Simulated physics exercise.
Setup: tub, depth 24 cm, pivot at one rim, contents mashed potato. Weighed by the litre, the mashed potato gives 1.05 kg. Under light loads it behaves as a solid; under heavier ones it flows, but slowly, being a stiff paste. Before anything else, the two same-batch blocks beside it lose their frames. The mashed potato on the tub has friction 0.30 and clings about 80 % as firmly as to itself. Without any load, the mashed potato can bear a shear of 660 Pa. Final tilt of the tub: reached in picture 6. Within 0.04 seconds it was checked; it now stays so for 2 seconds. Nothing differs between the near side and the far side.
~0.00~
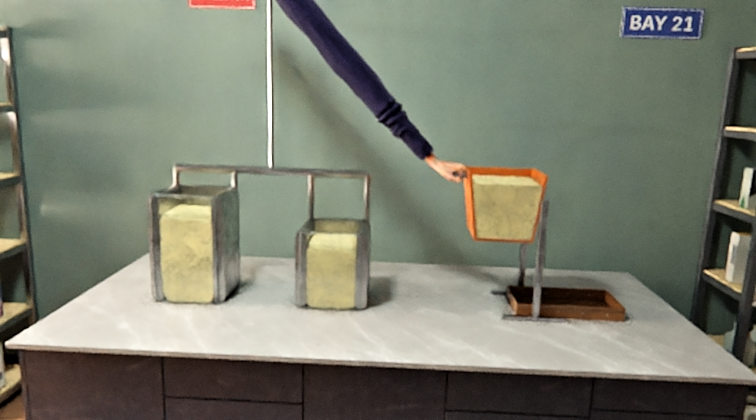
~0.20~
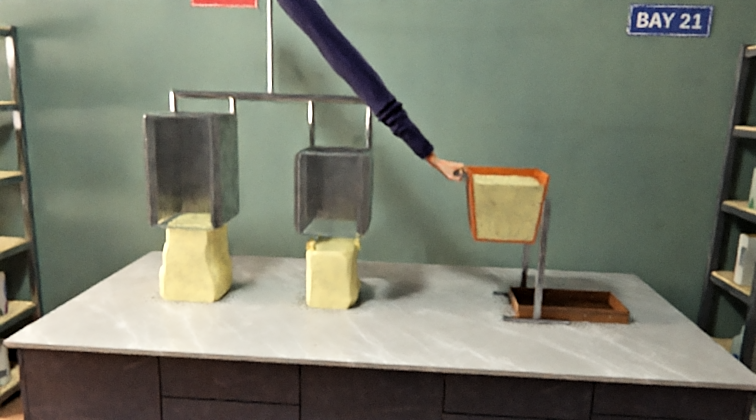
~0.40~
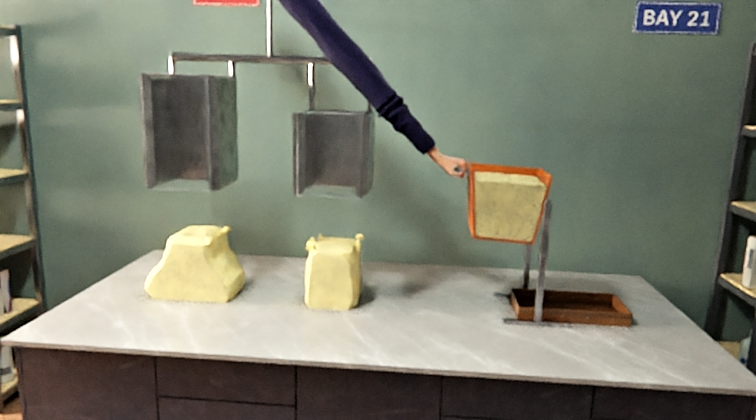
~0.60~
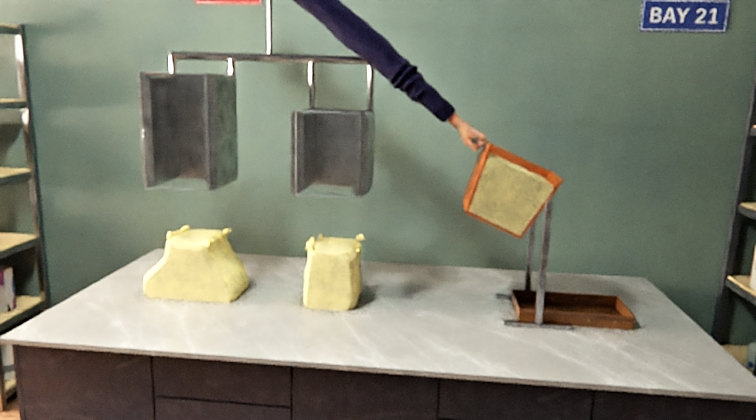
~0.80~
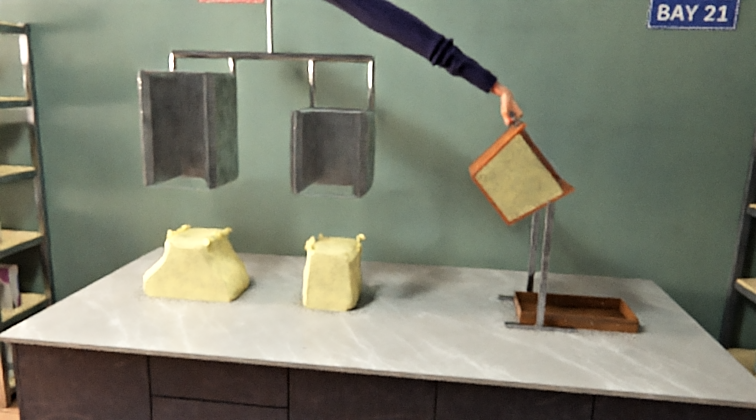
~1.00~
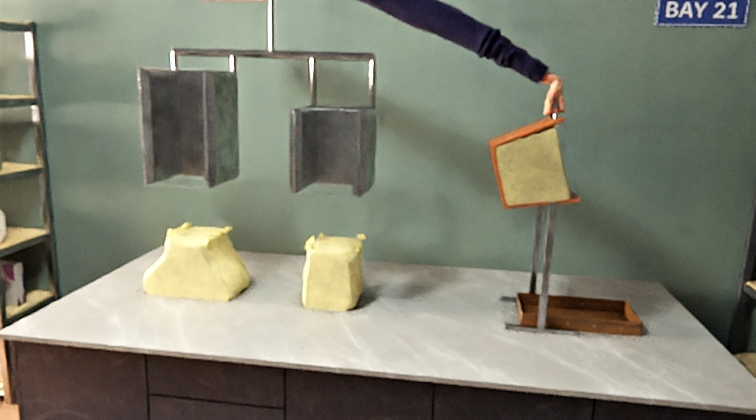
The clip opens with two pale yellow blocks inside grey metal casings and a hand gripping an orange-rimmed tub on a stand. The casings rise off the blocks, and the left block slumps and widens while the right one barely changes. Then the hand tilts the tub steeply up toward the right.
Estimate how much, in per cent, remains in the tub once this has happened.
I would say about 100 per cent remains in the tub.
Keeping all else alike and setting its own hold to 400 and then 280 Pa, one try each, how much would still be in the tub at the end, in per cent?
About 85 % first, about 65 % second.
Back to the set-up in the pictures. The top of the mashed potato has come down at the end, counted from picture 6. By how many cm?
1 cm or so.
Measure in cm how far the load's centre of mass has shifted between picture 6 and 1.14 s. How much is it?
It has gone close to 0 cm.
After 1.14 s, the tub is at 73 degrees and holds 100 %.
After 1.31 s, the tub is at 73 degrees and holds 100 %.
After 1.48 s, the tub is at 73 degrees and holds 100 %.
After 1.65 s, the tub is at 73 degrees and holds 100 %.
After 3.00 s, the tub is at 73 degrees and holds 100 %.
